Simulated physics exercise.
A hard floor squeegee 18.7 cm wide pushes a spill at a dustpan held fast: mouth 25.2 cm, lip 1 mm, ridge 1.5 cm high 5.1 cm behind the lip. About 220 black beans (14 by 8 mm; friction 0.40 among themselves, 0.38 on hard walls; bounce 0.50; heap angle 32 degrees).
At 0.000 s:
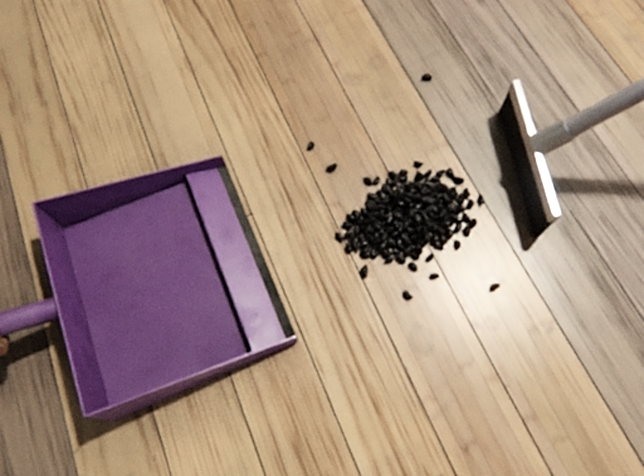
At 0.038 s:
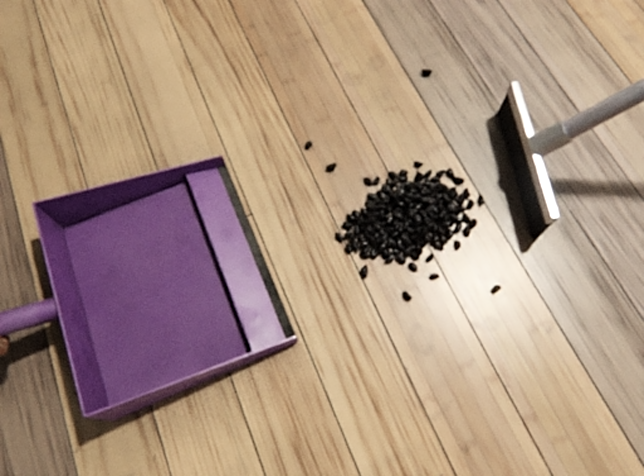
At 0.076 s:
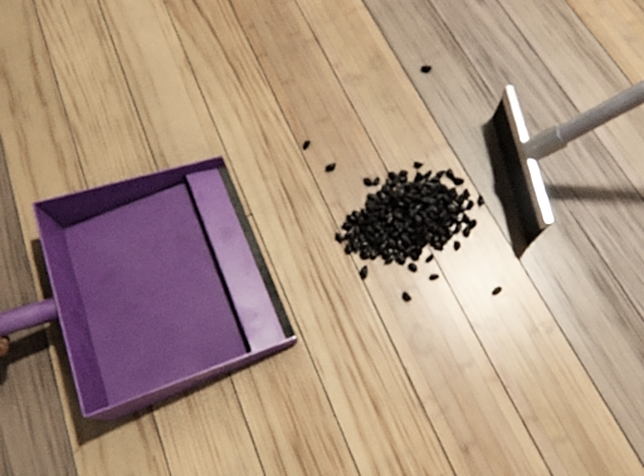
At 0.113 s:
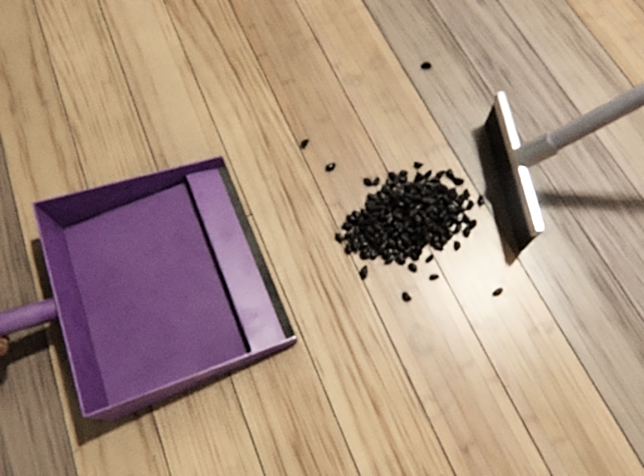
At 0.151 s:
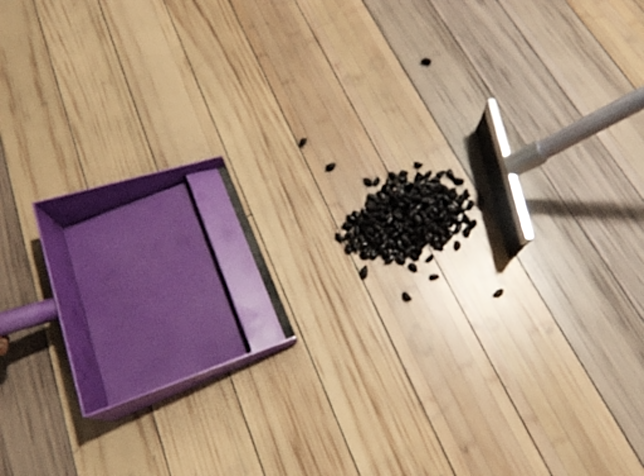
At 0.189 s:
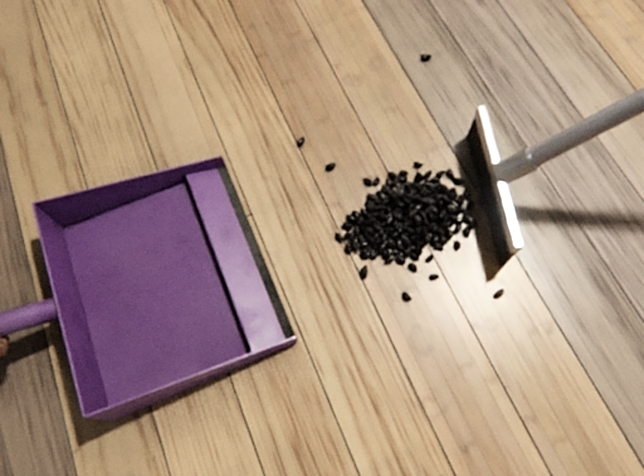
On a floor of pale wooden planks running diagonally, seen from above at an angle by a still camera, a small heap of black beans lies near the centre with a few strays around it. A purple dustpan sits at the left, its handle gripped at the edge, and stays put. From the right, a squeegee on a grey handle slides left and slightly downward to the heap's near-motionless right edge.
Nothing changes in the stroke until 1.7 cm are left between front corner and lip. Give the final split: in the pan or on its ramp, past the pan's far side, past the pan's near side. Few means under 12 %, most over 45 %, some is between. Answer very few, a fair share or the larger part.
Pan: Very few, far side: Very few, near side: Very few.
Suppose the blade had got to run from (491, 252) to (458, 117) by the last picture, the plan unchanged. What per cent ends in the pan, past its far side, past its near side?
Pan 20, far 0, near 5.
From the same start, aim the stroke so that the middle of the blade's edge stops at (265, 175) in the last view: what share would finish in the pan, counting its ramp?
About 20 per cent.
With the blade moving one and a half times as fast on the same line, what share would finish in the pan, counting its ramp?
Then about 10 per cent.
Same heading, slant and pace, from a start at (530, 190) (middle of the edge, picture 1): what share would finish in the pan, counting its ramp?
About 0 per cent.
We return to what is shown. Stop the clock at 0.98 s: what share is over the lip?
Near 5 per cent so far.
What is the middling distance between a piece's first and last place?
Roughly 14 cm.
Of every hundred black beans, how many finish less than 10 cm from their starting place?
Some 30 per cent.
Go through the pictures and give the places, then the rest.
Blade from (553, 217) to (514, 88), moved 0.0 cm, 0 of the pieces shifted so far; middle of the pieces at (408, 212); pan at (159, 287), in the first frame.
Blade from (551, 219) to (512, 90), moved 0.3 cm, 1 of the pieces shifted so far; middle of the pieces at (408, 212), in the second frame.
Blade from (545, 224) to (507, 94), moved 1.2 cm, 3 of the pieces shifted so far; middle of the pieces at (408, 212), in the third frame.
Blade from (536, 231) to (499, 100), moved 2.7 cm, 3 of the pieces shifted so far; middle of the pieces at (408, 212), in the fourth frame.
Blade from (526, 240) to (489, 107), moved 4.3 cm, 3 of the pieces shifted so far; middle of the pieces at (408, 212), in the fifth frame.
Blade from (515, 248) to (480, 114), moved 5.9 cm, 3 of the pieces shifted so far; middle of the pieces at (408, 212); pan at (158, 288). The blade's pace is about 0.43 m/s, heading 15 degrees towards the viewer's side, in the sixth frame.
Then, at 0.48 s, middle of the blade 17 cm from the lip; 0 % over the lip, far side 0 %, near side 5 %.
After 0.67 s, middle of the blade 9 cm from the lip; 0 % over the lip, far side 0 %, near side 5 %.
Then, at 0.98 s, middle of the blade 4 cm from the lip; 5 % over the lip, far side 0 %, near side 10 %.
By 2.2 s all is still; pan 5 %, far side 0 %, near side 10 %, in front of the lip or behind the blade 85 %.
